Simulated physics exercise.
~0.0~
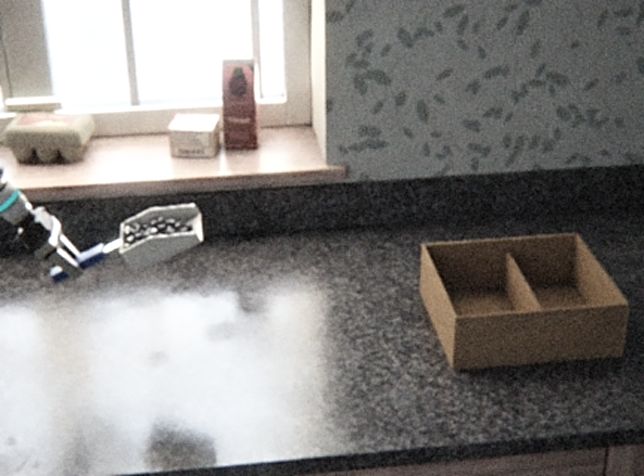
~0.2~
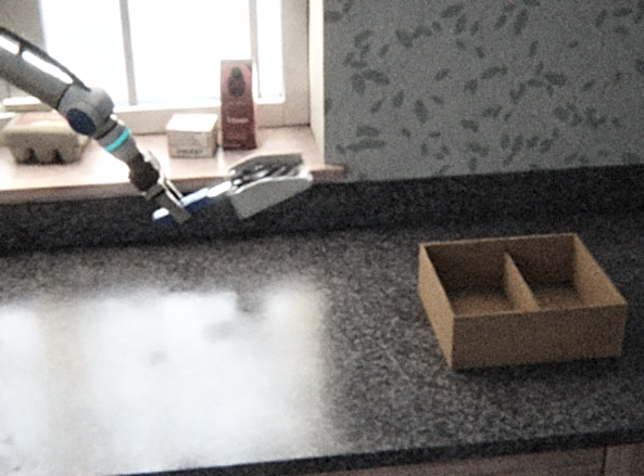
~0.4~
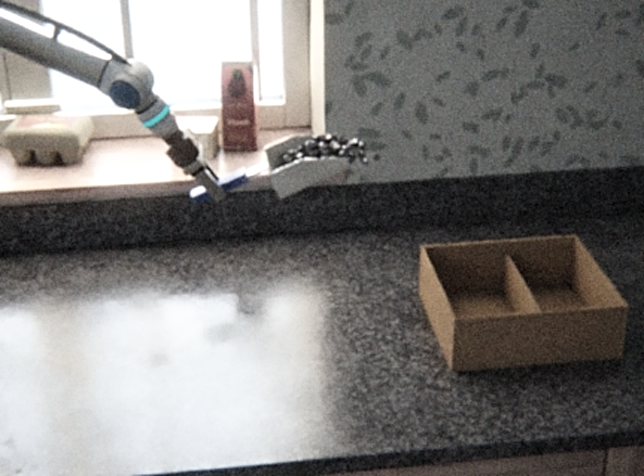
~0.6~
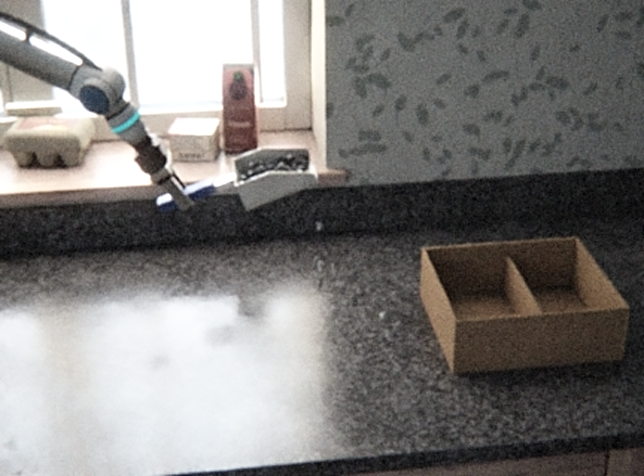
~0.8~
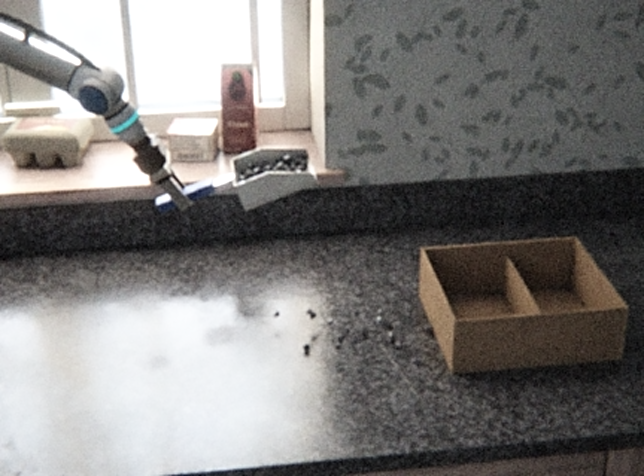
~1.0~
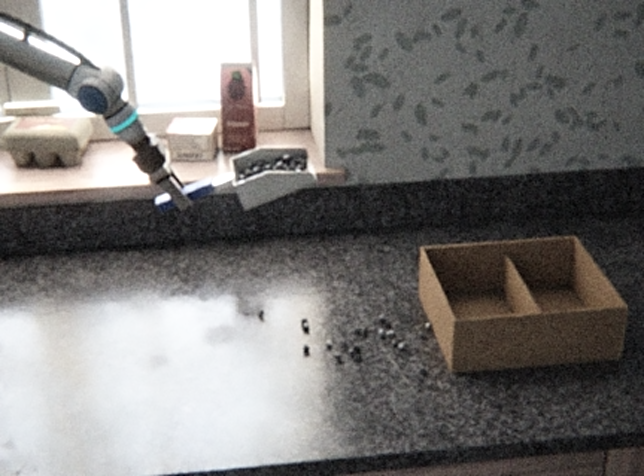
On a dark speckled countertop beside a bright window, a robot arm at the left holds a pale scoop loaded with small dark pebbles, while a divided cardboard box sits at the right. The arm lifts the scoop up and to the right, past the carton on the sill. It then draws back a little to the left and lower, and some pebbles drop from the scoop. They scatter across the counter short of the box, a few rolling close to its side. The arm holds still, with most of the pebbles still in the scoop and the box empty.
